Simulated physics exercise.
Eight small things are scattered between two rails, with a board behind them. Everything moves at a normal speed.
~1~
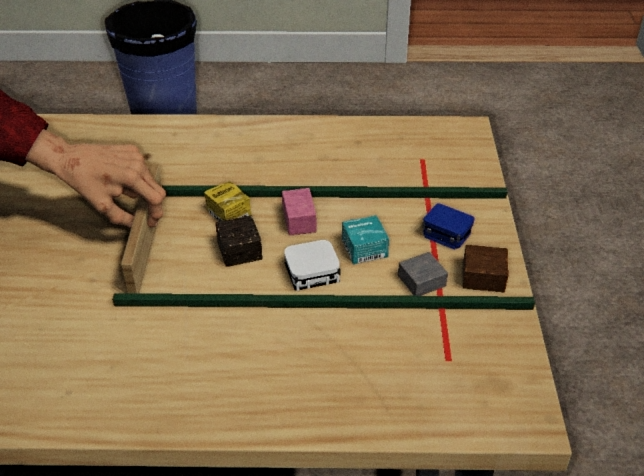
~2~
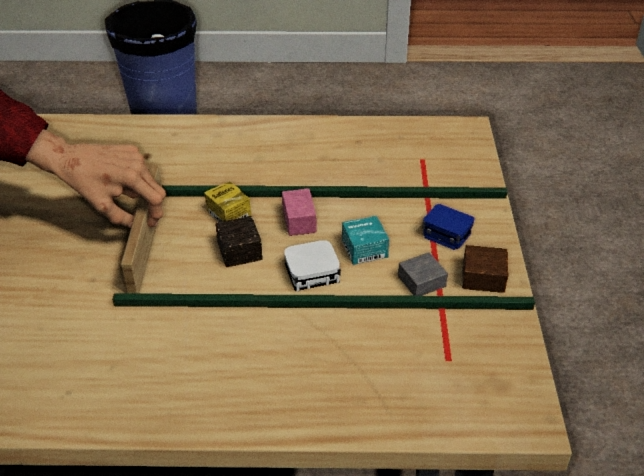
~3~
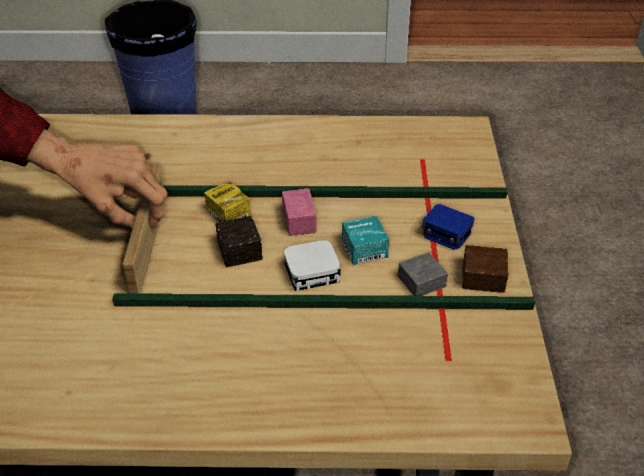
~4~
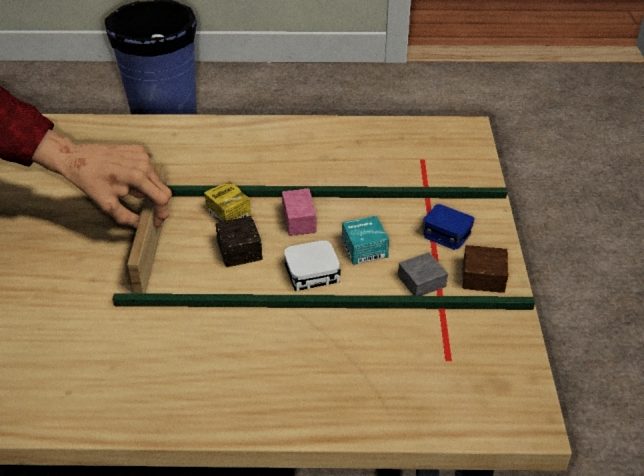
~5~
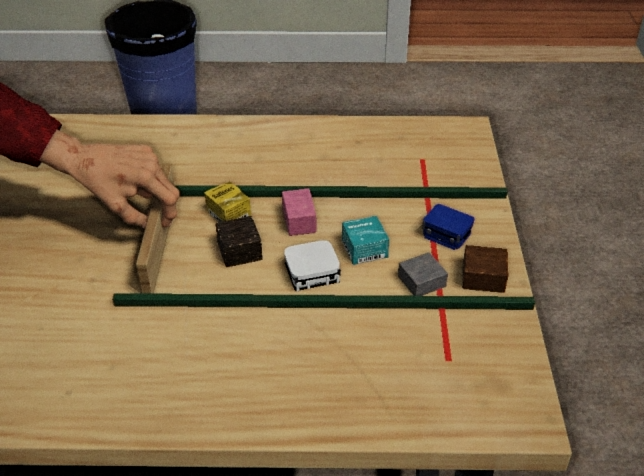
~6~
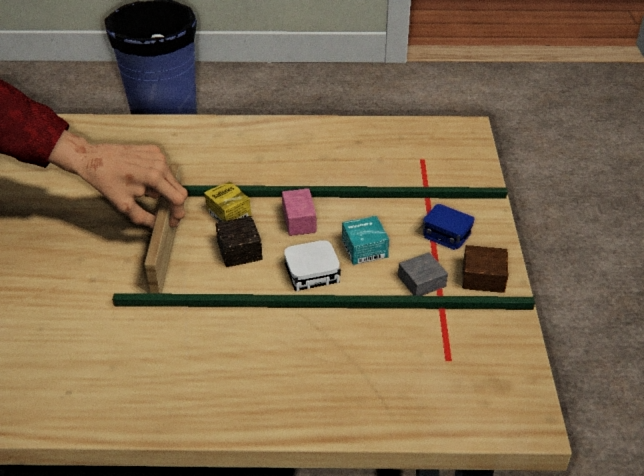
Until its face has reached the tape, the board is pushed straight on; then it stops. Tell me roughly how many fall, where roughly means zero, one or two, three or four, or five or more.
Roughly, one or two fall.
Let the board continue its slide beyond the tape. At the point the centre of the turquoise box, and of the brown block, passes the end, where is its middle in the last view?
The middle is at (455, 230) when it's the turquoise box, and at (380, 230) when it's the brown block.
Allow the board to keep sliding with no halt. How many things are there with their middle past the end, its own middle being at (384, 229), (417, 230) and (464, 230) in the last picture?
That makes 1, 1, 4.
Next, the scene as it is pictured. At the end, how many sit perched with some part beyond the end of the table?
Expected count: 2.
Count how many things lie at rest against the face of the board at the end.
Well, it touches 2.
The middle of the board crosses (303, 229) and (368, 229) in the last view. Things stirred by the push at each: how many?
5 at one spot and 8 at the other.
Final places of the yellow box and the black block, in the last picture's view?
The one named first is at (447, 213), the next at (454, 246).
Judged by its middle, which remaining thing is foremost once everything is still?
Foremost: The blue case.
A little later, none off yet; brown block at rest near (485, 269); blue case at rest near (448, 228); grey block at rest near (423, 275).
When it is over, the number that fall off is one or two; down, grey block and brown block.
